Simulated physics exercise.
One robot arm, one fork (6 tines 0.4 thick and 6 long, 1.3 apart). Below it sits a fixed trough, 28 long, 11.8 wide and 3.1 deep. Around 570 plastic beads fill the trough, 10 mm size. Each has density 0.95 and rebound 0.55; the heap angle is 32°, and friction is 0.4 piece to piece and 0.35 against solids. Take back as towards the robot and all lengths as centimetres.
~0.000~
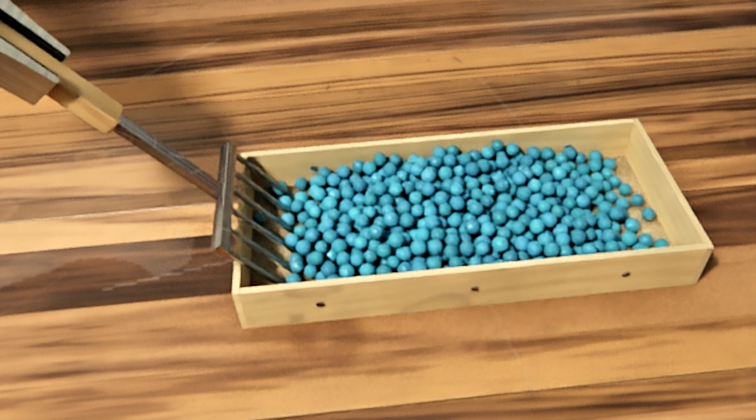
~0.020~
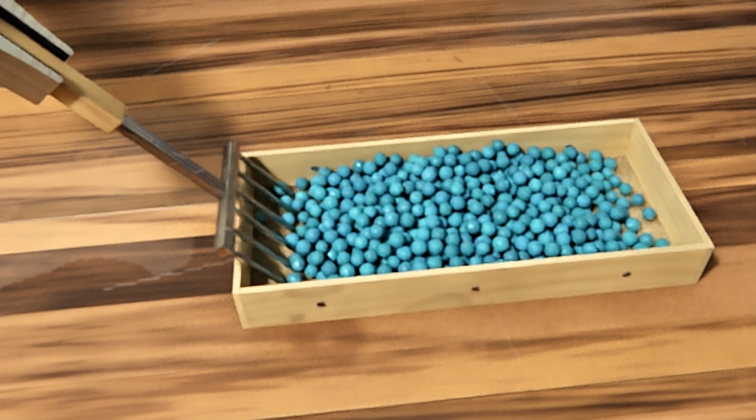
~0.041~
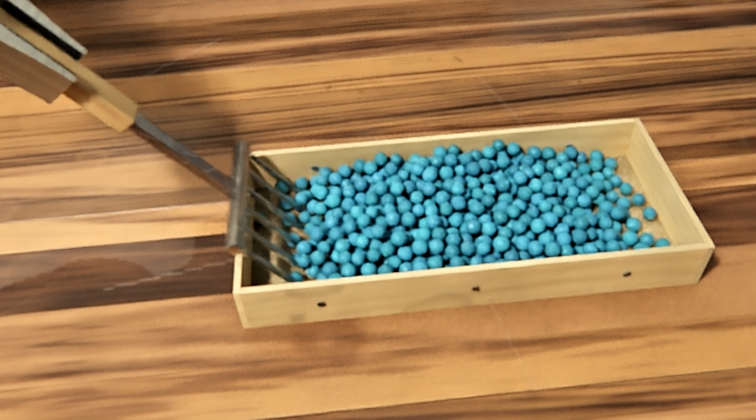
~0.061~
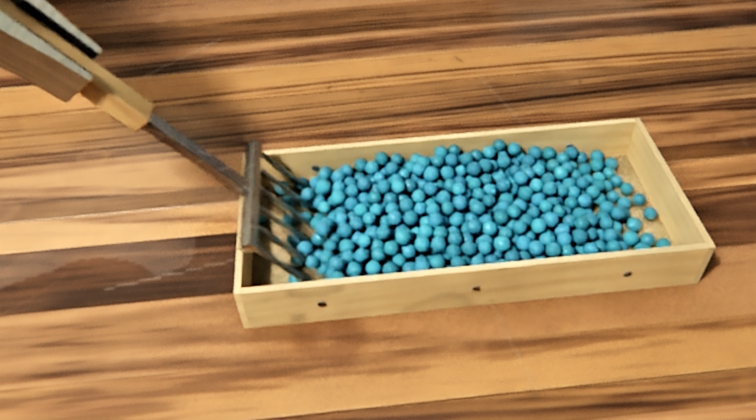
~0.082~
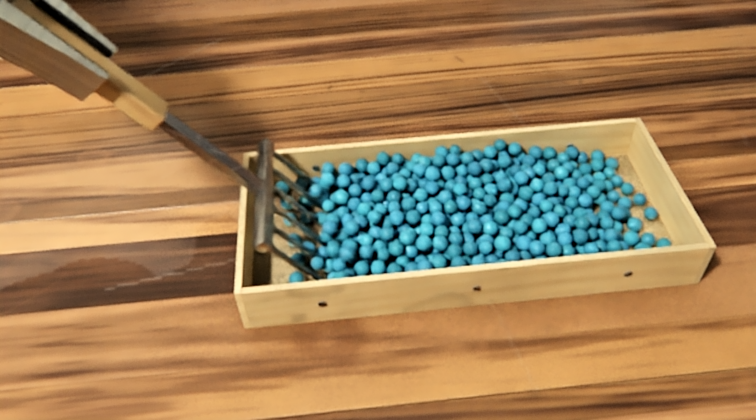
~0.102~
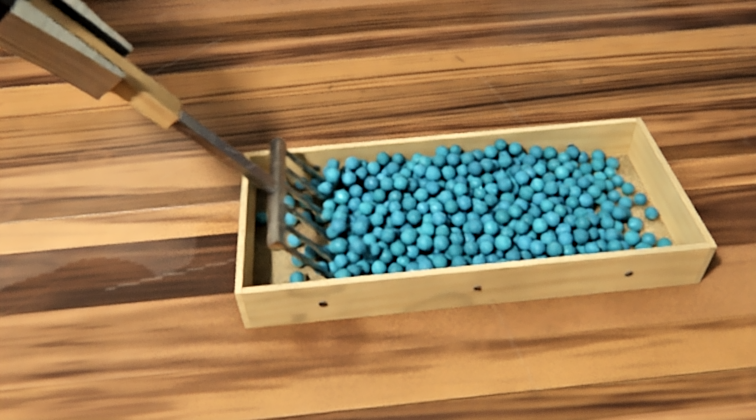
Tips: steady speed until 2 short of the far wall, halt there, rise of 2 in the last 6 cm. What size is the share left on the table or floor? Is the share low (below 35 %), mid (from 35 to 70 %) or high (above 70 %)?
Low.
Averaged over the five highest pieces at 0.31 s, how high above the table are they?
I'd put them at some 5 centimetres up.
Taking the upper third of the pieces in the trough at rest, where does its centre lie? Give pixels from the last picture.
It is centred around (636, 191).
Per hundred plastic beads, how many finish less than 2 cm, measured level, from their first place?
Around 20 in a hundred, roughly.
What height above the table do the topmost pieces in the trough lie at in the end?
Roughly 5.0 centimetres.
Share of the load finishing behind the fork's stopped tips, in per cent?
Roughly 60 percent of the load.
After 0.31 s, sloping 53°, highest piece 5 above the table; 568 in the trough.
After 0.51 s, sloping 53°, highest piece 7 above the table; 556 in the trough, 7 on the table or floor, 5 in flight or on the tool.
After 0.81 s, sloping 53°, highest piece 5 above the table; 427 in the trough, 140 on the table or floor, 1 in flight or on the tool.
After 1.51 s, sloping 53°, highest piece 5 above the table; 422 in the trough, 146 on the table or floor.
In the end, 422 in the trough, 146 on the table or floor. That is 26 % on the table or floor.
